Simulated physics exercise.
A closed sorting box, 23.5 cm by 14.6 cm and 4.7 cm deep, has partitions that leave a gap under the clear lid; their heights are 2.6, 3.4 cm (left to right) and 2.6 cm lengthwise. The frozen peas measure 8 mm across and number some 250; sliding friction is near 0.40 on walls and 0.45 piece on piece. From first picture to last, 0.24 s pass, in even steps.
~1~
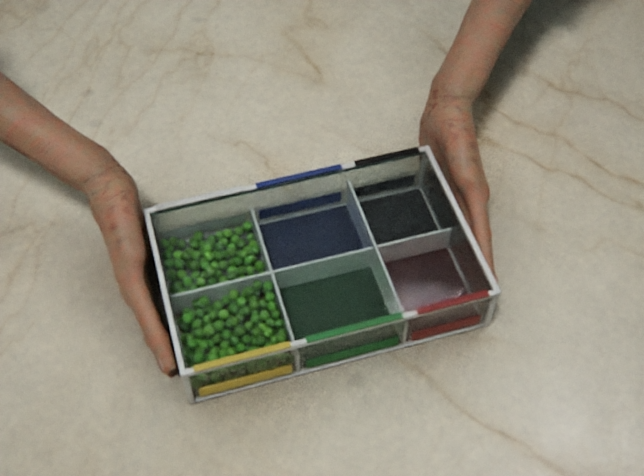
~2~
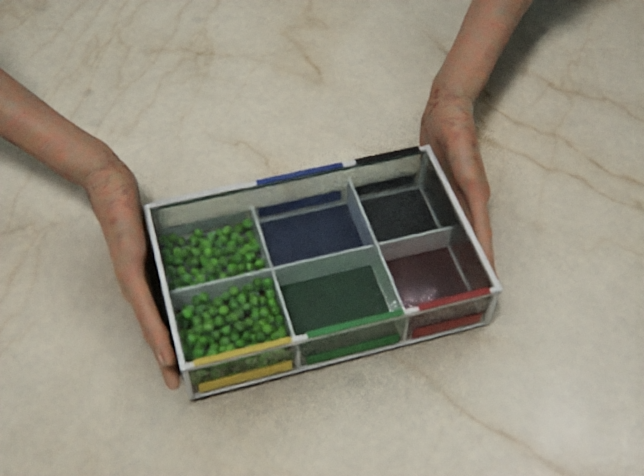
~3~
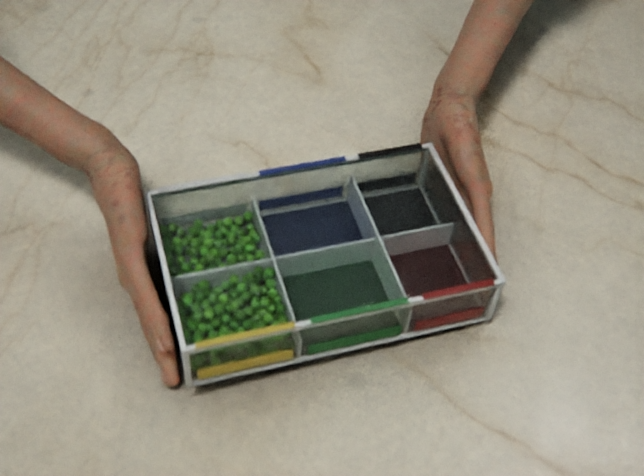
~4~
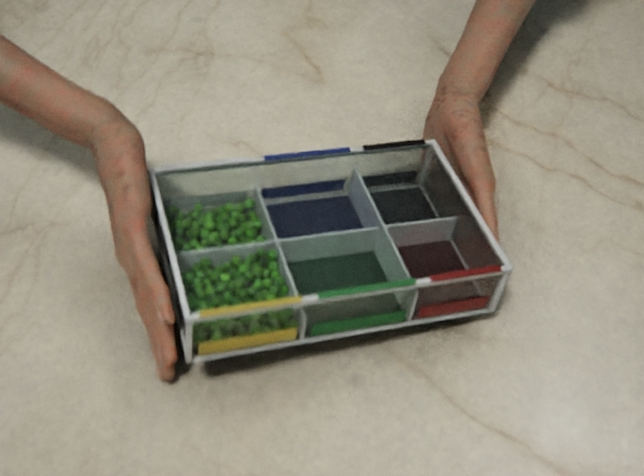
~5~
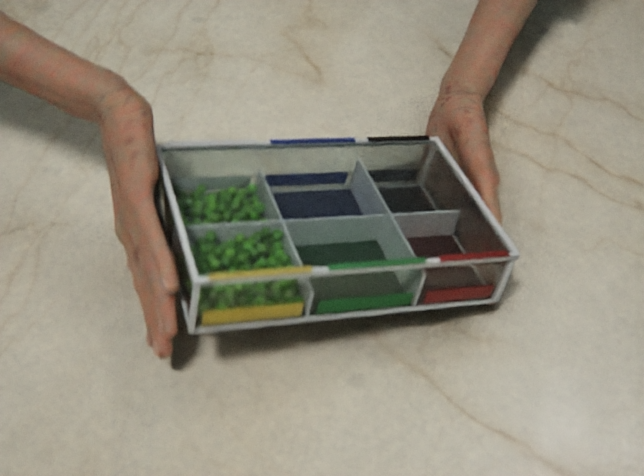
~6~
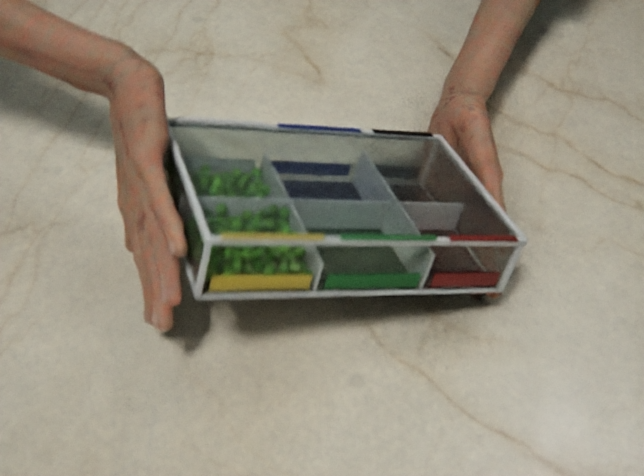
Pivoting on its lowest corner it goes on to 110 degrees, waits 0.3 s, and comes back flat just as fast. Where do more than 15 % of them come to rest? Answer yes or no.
Red: No, blue: Yes, green: No, yellow: No, white: No, black: Yes.
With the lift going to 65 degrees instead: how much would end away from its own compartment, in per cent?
Some 30 per cent.
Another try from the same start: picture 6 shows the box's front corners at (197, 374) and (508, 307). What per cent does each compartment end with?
Red 10; blue 0; green 35; yellow 55; white 0; black 0.
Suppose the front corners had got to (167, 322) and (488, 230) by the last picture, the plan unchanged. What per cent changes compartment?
Then about 60 per cent.
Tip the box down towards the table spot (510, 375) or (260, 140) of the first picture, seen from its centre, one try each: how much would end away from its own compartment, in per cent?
About 80 and 65 per cent.
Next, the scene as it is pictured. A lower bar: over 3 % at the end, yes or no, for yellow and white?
Yellow no; white yes.
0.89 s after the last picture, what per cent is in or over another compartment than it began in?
Roughly 75 per cent.
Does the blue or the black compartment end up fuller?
The blue one has more.
Then, 0.89 s after the last picture, tilt 110 degrees; blue 45 %, yellow 10 %, white 15 %, black 30 %.
Then, 1.50 s after the last picture, tilt 57 degrees; blue 50 %, white 10 %, black 40 %.
Then, 2.15 s after the last picture, tilt 0 degrees; blue 50 %, white 10 %, black 40 %.
In the end, red 0 %, blue 50 %, green 0 %, yellow 0 %, white 10 %, black 40 %.
